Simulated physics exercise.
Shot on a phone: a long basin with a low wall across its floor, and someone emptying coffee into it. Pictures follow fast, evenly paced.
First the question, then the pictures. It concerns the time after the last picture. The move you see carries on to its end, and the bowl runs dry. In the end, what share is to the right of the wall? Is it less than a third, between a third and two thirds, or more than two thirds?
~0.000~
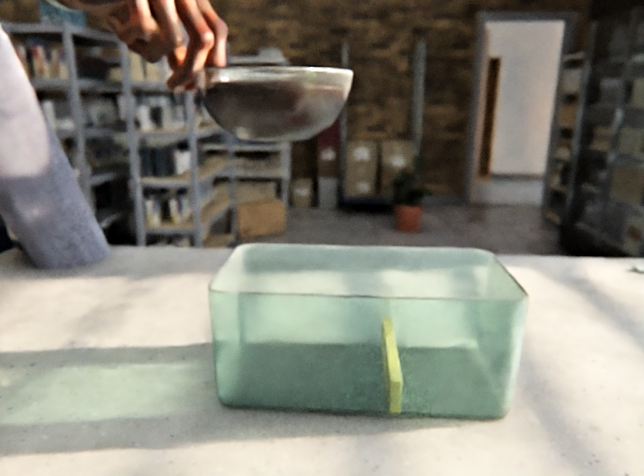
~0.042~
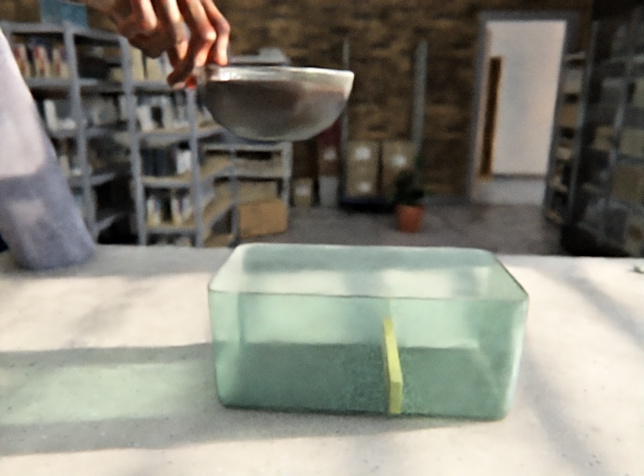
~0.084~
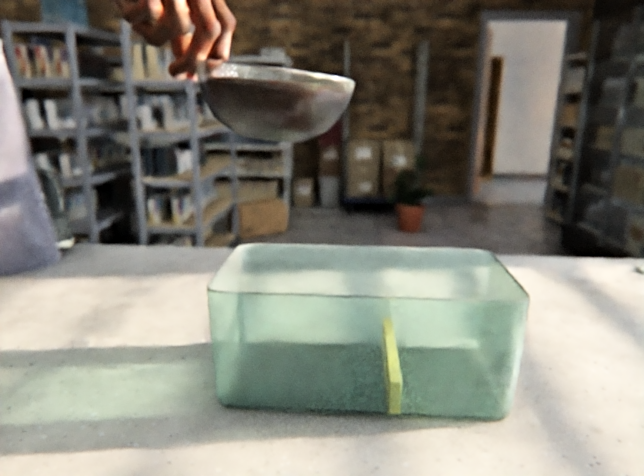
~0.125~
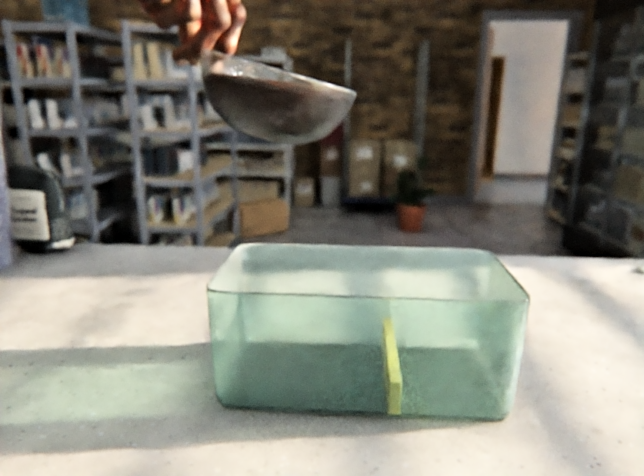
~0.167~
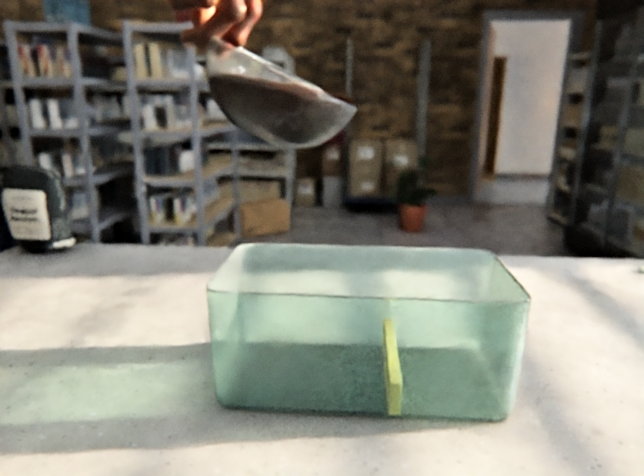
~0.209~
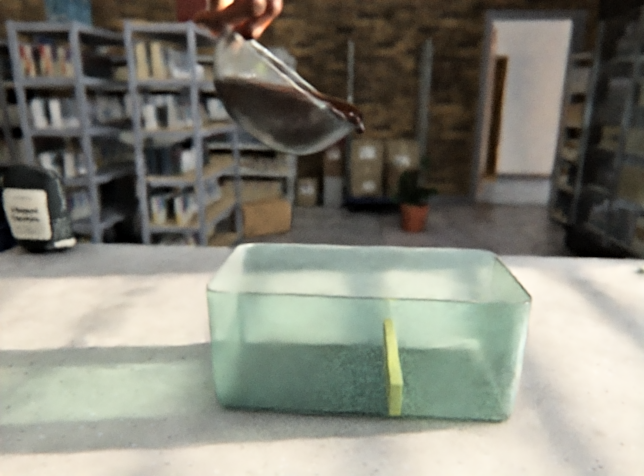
Between a third and two thirds.
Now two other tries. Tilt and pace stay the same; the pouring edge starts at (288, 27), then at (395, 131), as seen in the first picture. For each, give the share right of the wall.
Roughly 15 % and 60 %.
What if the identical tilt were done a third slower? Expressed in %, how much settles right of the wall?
It comes to around 60 per cent.
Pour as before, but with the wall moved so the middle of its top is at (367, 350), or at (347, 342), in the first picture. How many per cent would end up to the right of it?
Estimated: 55 % first, 75 % second.
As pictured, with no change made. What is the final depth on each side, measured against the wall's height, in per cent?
Roughly 30 percent left, 50 percent right.
A moment on, the bowl is tipped right over and 2 per cent is still to pour, 16 is left of the wall and 39 right of it.
Next, the bowl is tipped right over and 0 per cent is still to pour, 43 is left of the wall and 48 right of it.
Then the bowl is tipped right over and 0 per cent is still to pour, 48 is left of the wall and 46 right of it.
Later the bowl is tipped right over and 0 per cent is still to pour, 50 is left of the wall and 46 right of it.
At rest 50 per cent lies left of the wall, 46 right of it and 4 outside.
